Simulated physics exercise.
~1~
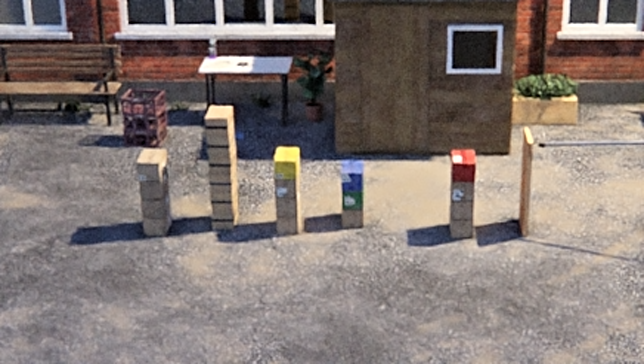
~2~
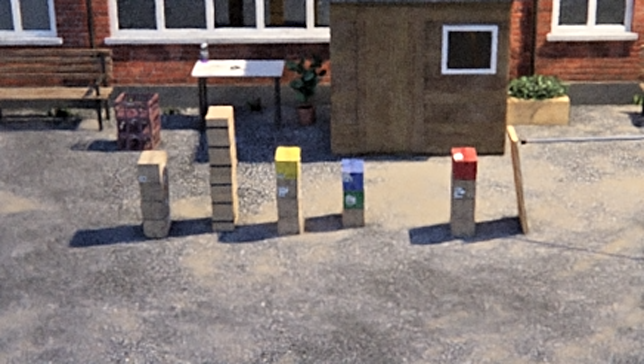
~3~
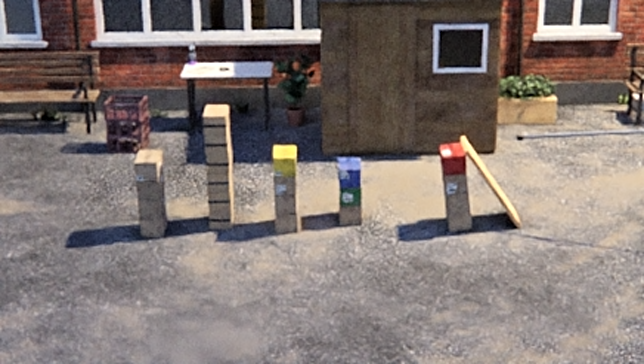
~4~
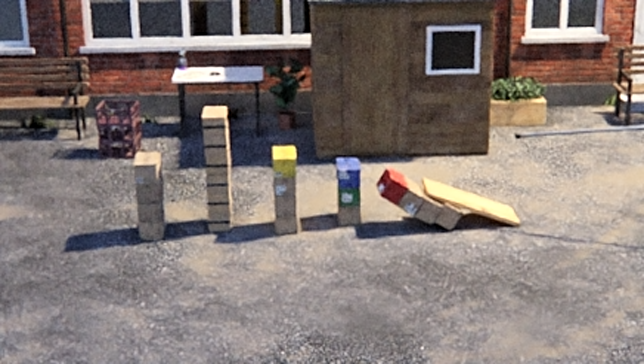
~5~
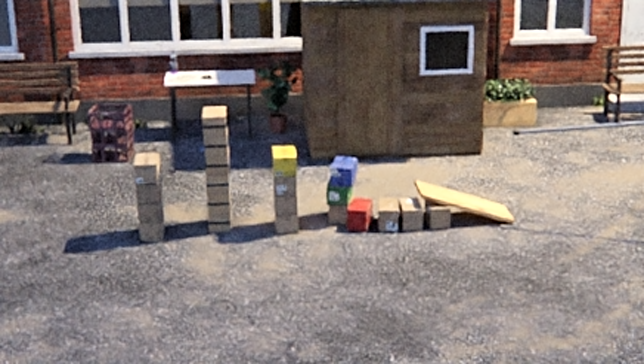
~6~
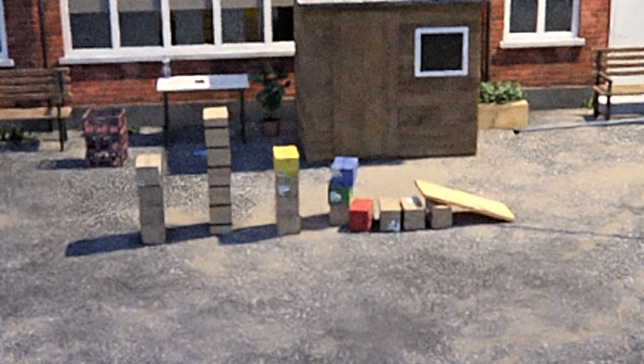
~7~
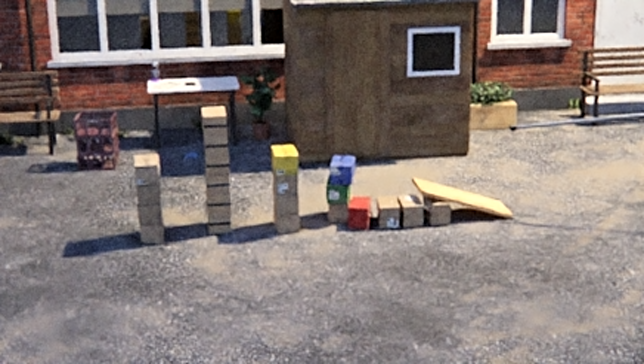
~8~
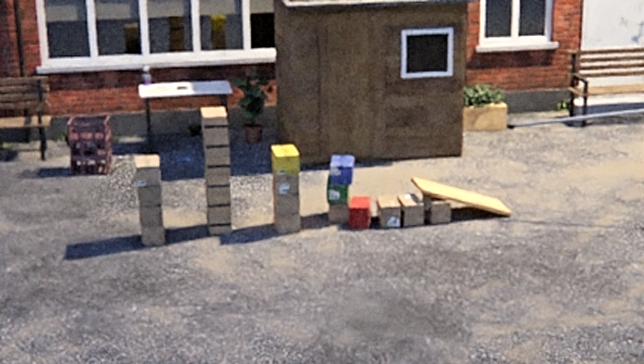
Gravel yard outside a brick building, a wooden board tipping left and toppling the red-topped parcel pile, the other piles staying upright.
